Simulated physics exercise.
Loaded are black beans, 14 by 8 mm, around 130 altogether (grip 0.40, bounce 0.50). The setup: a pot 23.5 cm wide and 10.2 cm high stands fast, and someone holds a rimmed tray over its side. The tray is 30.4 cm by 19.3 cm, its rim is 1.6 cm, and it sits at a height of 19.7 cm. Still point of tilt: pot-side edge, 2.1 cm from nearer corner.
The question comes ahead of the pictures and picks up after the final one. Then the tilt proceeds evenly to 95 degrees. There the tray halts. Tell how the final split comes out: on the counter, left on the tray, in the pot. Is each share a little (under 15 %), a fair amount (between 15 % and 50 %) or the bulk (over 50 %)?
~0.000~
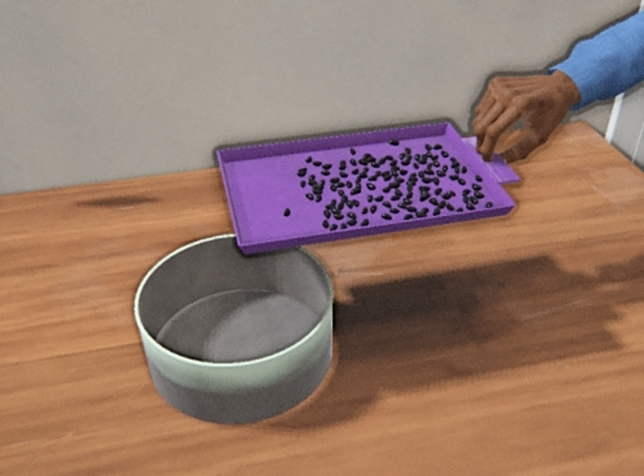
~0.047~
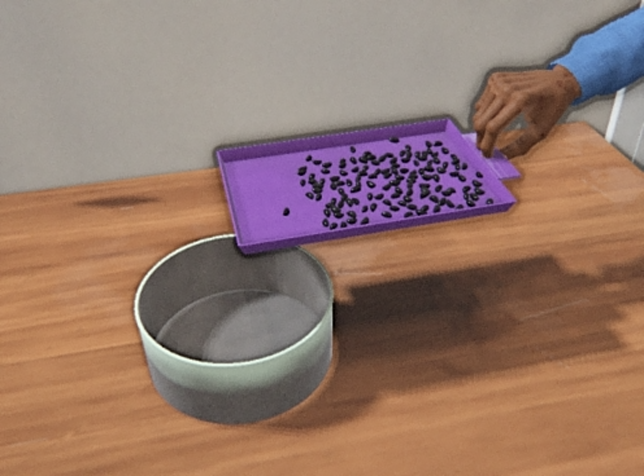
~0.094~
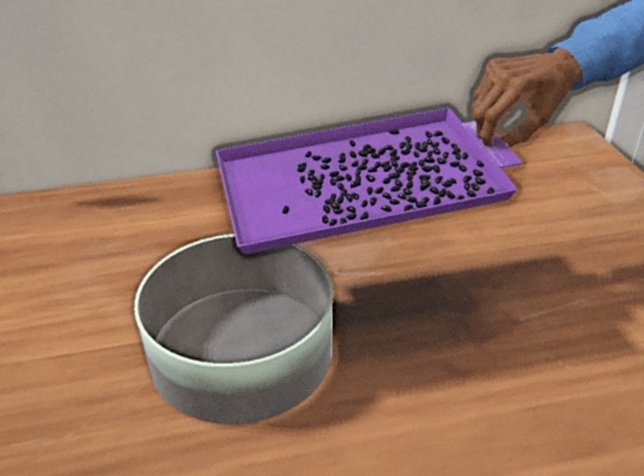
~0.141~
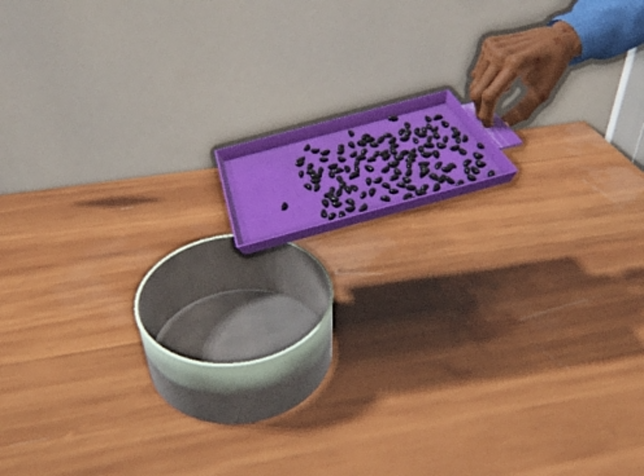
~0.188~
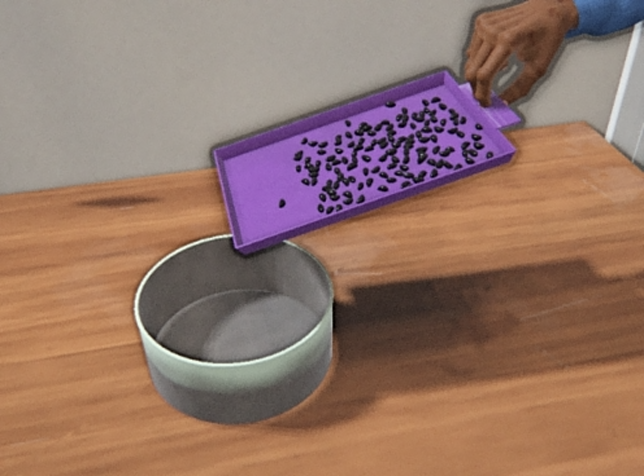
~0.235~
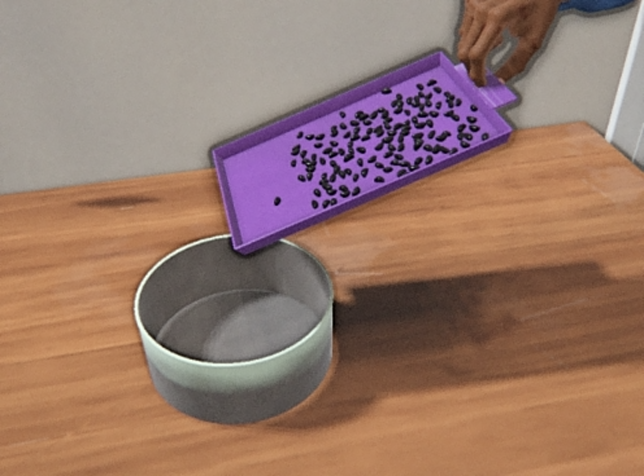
Counter: A fair amount; left on the tray: A little; pot: The bulk.
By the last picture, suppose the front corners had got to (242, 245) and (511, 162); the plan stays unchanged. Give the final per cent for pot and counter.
Split: Pot = 90, counter = 10.
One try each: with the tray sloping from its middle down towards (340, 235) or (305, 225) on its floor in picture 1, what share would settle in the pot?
Approximately 60 percent, then 80 percent.
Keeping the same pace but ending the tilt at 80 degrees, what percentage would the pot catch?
Pot share: About 65 per cent.
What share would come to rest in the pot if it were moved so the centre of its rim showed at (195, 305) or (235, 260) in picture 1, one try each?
Near 85 and 65 percent, one try each.
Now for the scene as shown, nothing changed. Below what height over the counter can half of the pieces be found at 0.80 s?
Median height: Approx. 12 cm.
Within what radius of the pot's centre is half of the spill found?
About 32 cm from the centre.
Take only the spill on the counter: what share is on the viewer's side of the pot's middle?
20 %.
Then, at 0.58 s, tilt 56 degrees; the tray holds 100 %, the pot 0 %.
After 0.80 s, tilt 80 degrees; the tray holds 20 %, the pot 30 %.
After 1.14 s, tilt 95 degrees; the tray holds 0 %, the pot 70 %.
At rest (2.1 s), counter 30 %, tray 0 %, pot 70 %.
